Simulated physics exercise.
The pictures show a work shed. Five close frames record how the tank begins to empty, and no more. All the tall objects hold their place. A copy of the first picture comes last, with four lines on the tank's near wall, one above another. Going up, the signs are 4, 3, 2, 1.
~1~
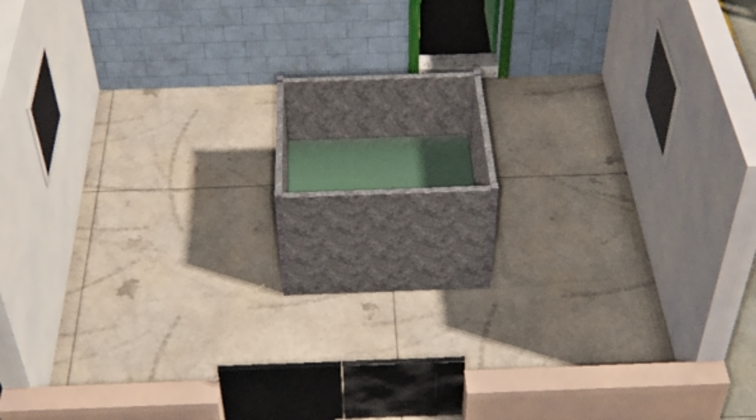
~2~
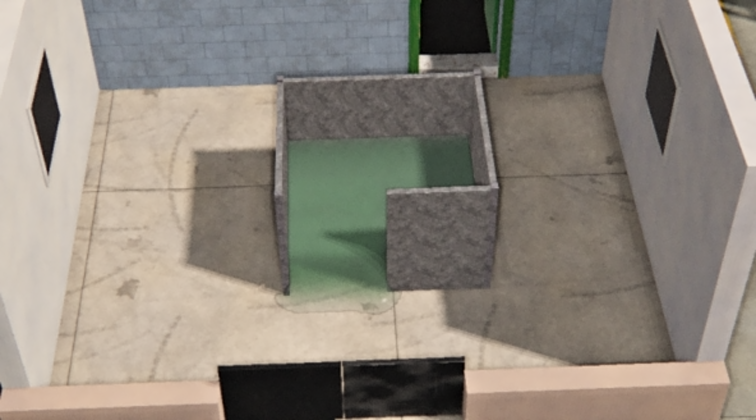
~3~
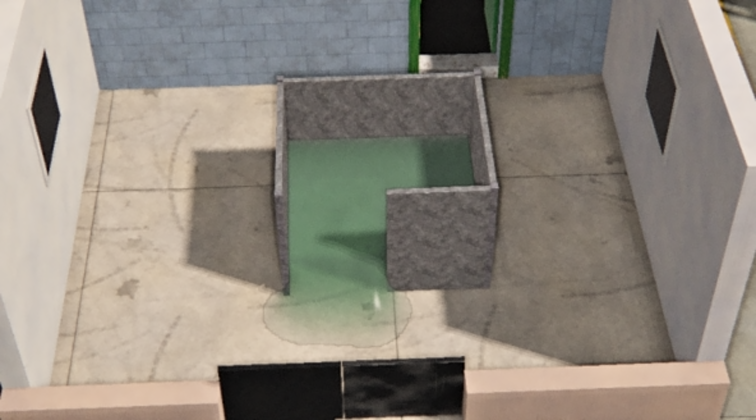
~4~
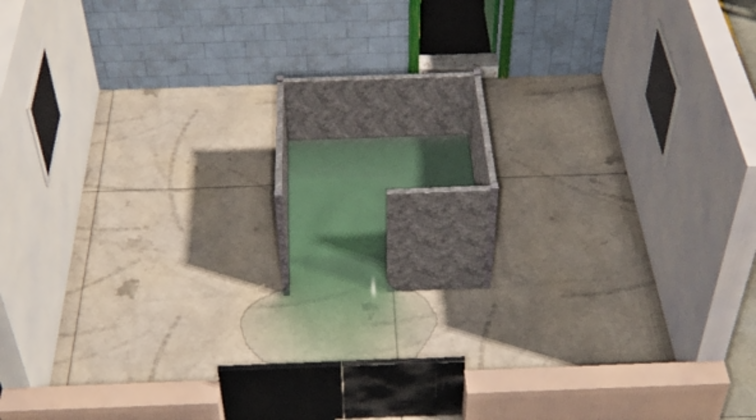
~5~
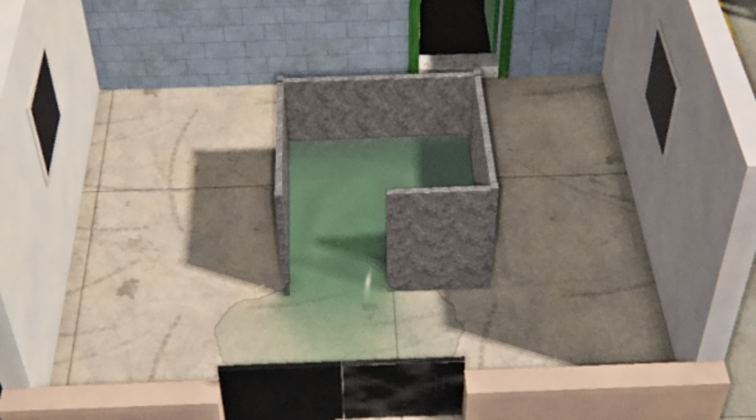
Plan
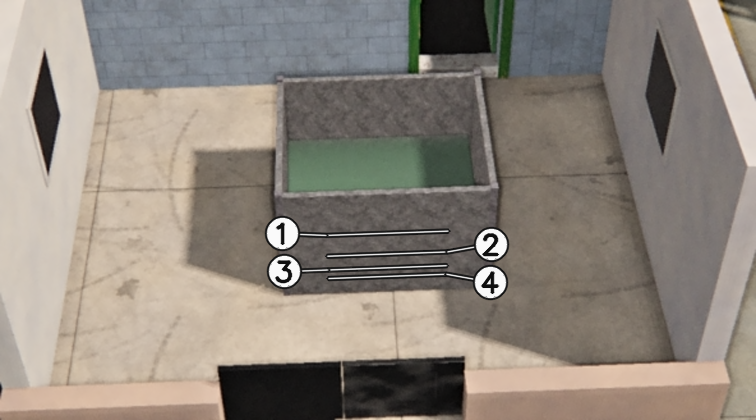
Green water spread out across the pale floor of a shed after the left part of a gray tank's front wall disappeared, forming a thin, rounded puddle that widened toward the dark panels in front.
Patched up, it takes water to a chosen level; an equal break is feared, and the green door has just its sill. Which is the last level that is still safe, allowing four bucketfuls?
The answer is line 1.
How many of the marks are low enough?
All four.
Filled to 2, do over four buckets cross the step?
No, not at all.
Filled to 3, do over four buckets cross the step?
No.
On the marked copy, 1 at (387, 233); 2 at (387, 254); 3 at (387, 267); 4 at (387, 276); from the bottom up 4, 3, 2, 1.
Choosing 1, a splash gets over, under a bucket.
Choosing 2, nothing gets over.
Choosing 3, nothing gets over.
Choosing 4, nothing gets over.
